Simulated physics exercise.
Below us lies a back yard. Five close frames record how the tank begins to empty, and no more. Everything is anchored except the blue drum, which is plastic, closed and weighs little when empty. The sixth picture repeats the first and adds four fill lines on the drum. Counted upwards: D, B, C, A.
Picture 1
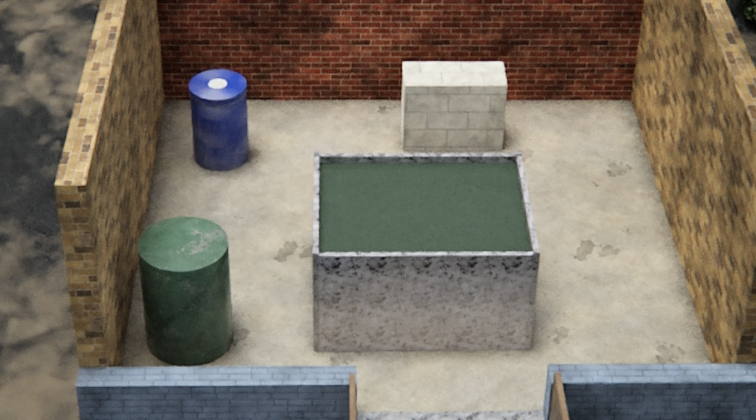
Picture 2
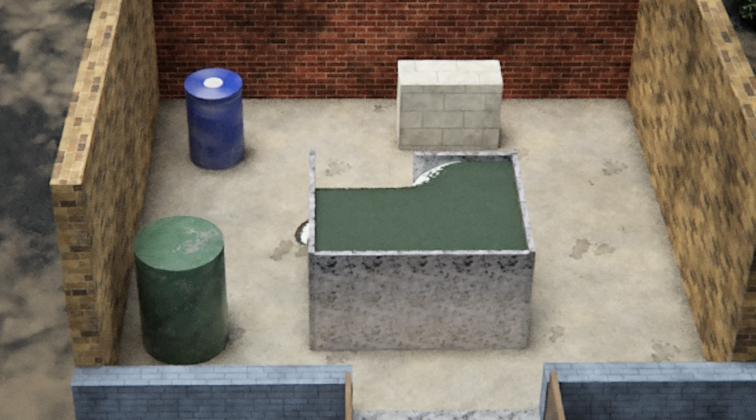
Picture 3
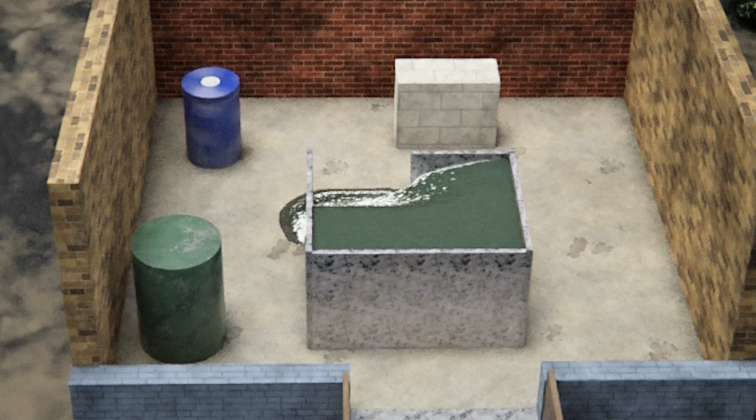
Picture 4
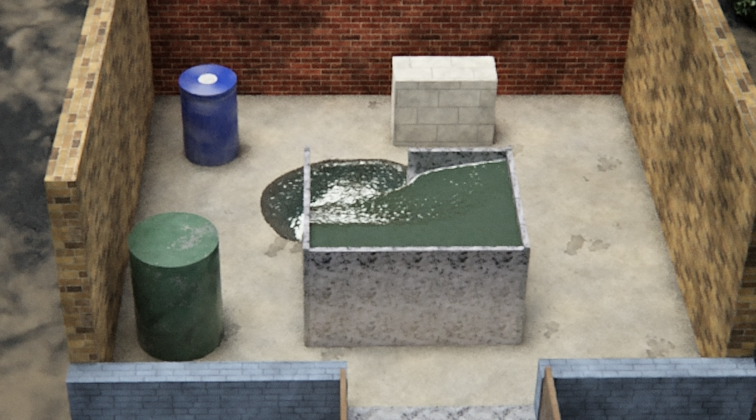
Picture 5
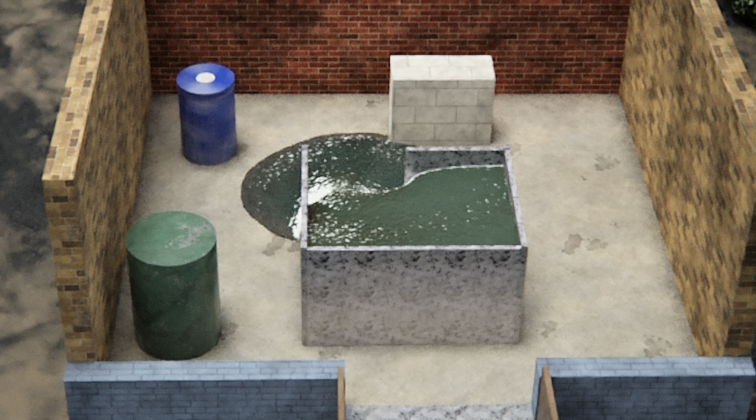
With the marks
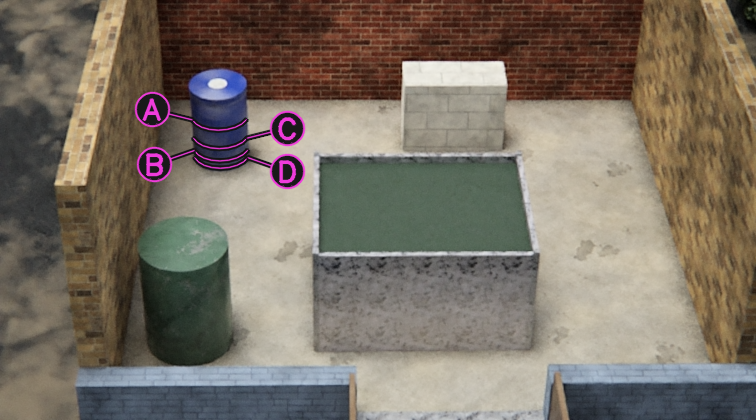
In a walled back yard, a square tank full of dark green water stands among a blue drum, a green cylinder and a pale block. Part of its far left side opens, and water pours through, foaming white, then spreads in a widening rippled pool over the ground behind.
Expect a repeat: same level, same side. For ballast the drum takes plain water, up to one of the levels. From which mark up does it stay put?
Use line A.
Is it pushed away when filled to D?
Yes, it does.
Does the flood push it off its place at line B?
Yes, it does.
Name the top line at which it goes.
C it is.
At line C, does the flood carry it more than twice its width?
No, it does not.
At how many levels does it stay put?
One of them.
On the marked copy, A at (218, 130); B at (219, 160); C at (219, 148); D at (220, 168); from the bottom up D, B, C, A.
For line A, it shifts by a finger or two and stays.
For line B, it is pushed about 5 times its own width away.
For line C, it is pushed about half its own width away.
For line D, it is pushed about 4 times its own width away.
